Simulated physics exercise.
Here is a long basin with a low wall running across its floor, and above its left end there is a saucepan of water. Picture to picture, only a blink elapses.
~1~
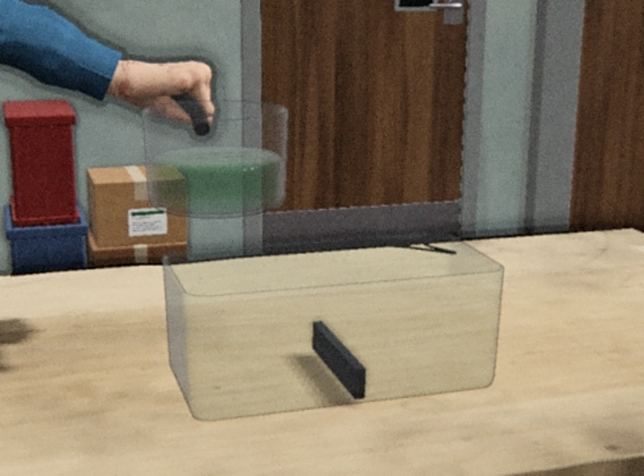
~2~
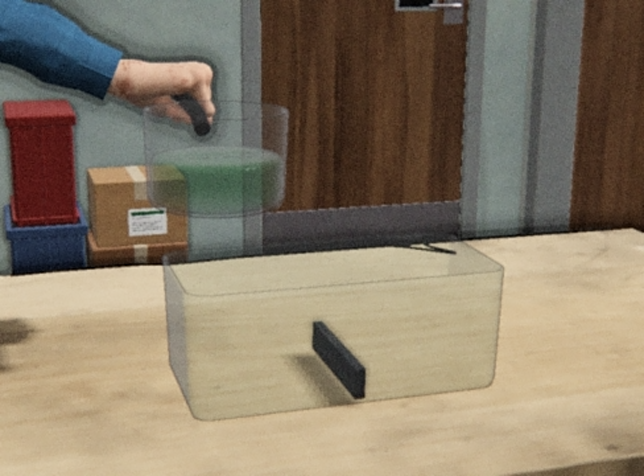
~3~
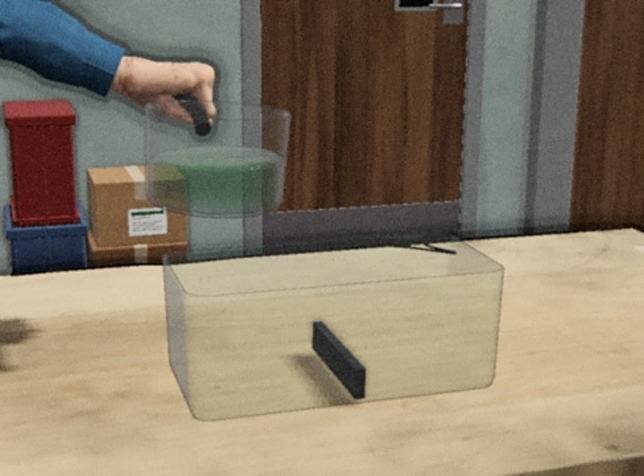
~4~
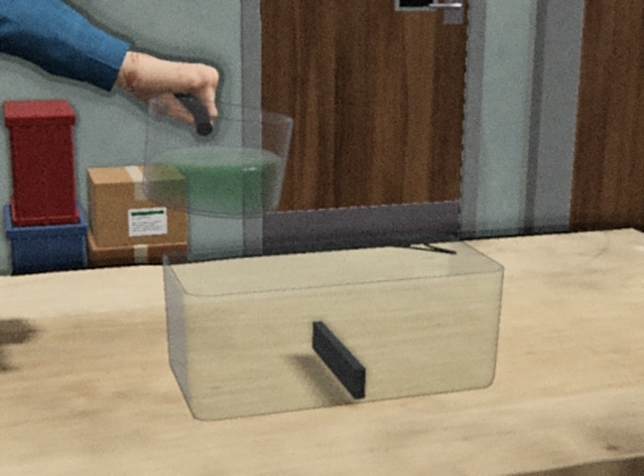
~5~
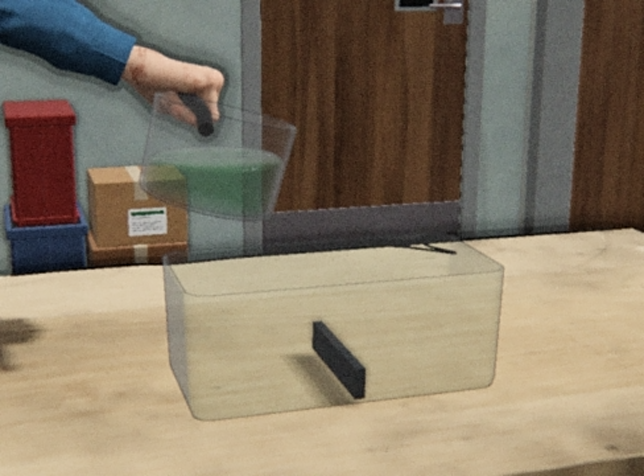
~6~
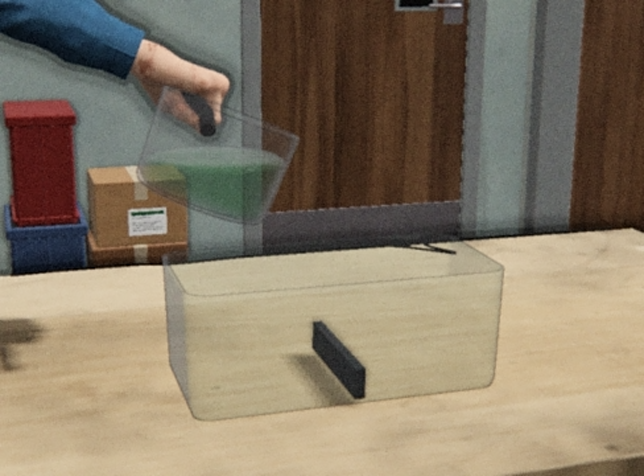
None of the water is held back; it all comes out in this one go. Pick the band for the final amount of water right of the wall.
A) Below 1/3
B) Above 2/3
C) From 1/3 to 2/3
C, from 1/3 to 2/3.
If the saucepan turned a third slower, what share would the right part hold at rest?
Roughly 55 in a hundred.
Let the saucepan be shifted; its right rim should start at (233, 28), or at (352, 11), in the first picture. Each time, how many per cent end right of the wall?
It comes to about 10 %, followed by about 90 %.
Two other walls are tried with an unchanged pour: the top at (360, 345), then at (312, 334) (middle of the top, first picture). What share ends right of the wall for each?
Roughly 10 % and then 90 %.
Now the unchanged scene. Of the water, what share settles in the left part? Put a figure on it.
I'd say near 55 in a hundred.
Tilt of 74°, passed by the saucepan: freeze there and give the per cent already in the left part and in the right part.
Left: 5 %. Right: 0 %.
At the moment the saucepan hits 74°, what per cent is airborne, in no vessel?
Roughly 20 per cent.
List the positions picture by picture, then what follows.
It leans 0°; its right rim is at (284, 110); the water meets the walls at (148, 160) and (279, 154); the long basin's rim runs from (174, 276) to (476, 252); the wall's top is at (338, 345), in the first frame.
It leans 1°; its right rim is at (284, 111); the water meets the walls at (148, 159) and (279, 153), in the second frame.
It leans 4°; its right rim is at (286, 114); the water meets the walls at (148, 160) and (279, 154), in the third frame.
It leans 8°; its right rim is at (289, 120); the water meets the walls at (148, 160) and (279, 155), in the fourth frame.
It leans 15°; its right rim is at (292, 128); the water meets the walls at (146, 160) and (279, 155), in the fifth frame.
It leans 22°; its right rim is at (294, 138); the water meets the walls at (142, 160) and (282, 156), in the sixth frame.
A moment on, the tilt is 74° and 74 per cent is still to pour, 4 is left of the wall and 0 right of it.
Next, the tilt is 97° and 25 per cent is still to pour, 23 is left of the wall and 39 right of it.
Then the tilt is 98° and 5 per cent is still to pour, 45 is left of the wall and 46 right of it.
Later the tilt is 98° and 1 per cent is still to pour, 53 is left of the wall and 46 right of it.
In the end 53 per cent lies left of the wall, 47 right of it and 0 outside.
